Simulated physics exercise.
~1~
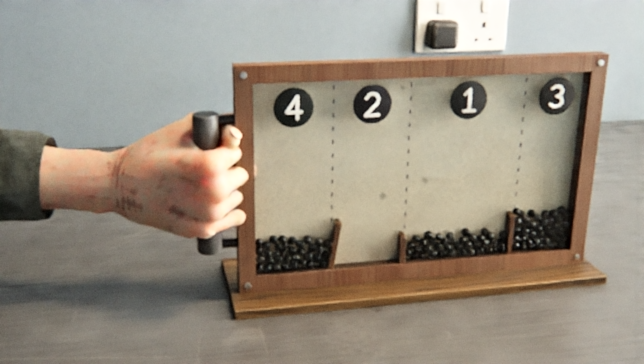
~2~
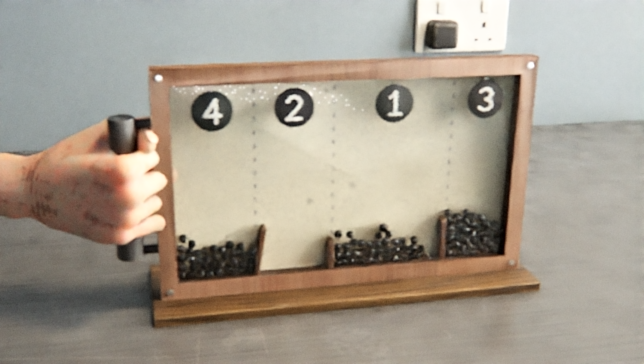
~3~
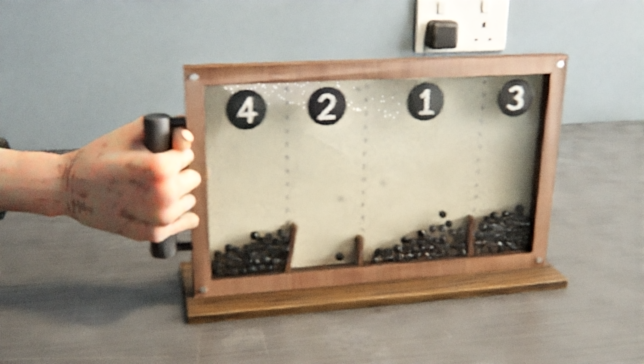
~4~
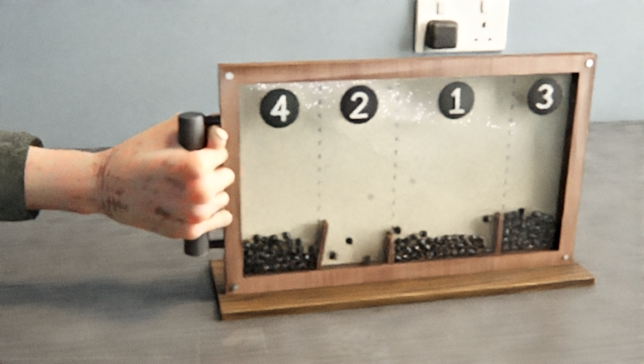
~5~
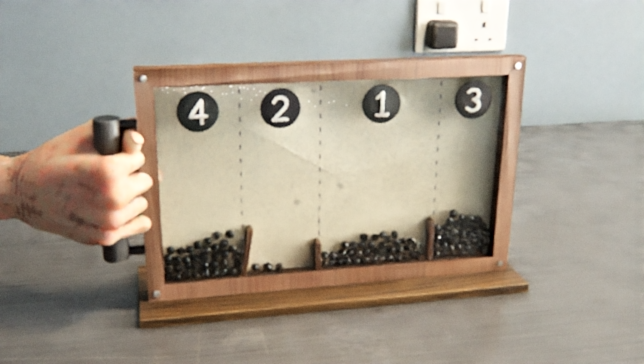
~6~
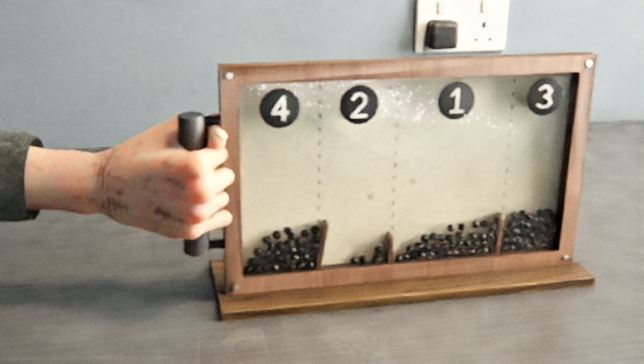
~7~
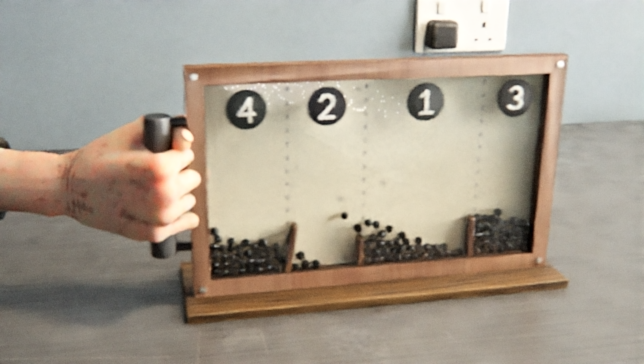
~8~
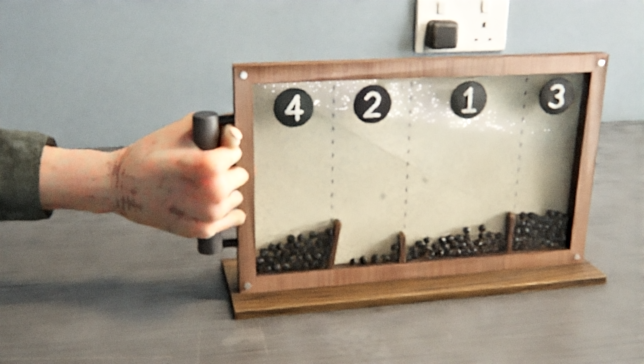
A shallow wooden case with a clear front, holding small black beads, stands on a grey table before a blue-grey wall with a white socket, seen from the front by a still camera. Numbered black discs and dashed lines mark four strips, and low dividers separate the beads below. A hand gripping the dark handle slides the case left, then right, and repeats this back and forth. The beads jostle and hop, and a few land in the nearly empty second strip from the left. The case ends back where it began, that strip still sparsely filled between fuller heaps.
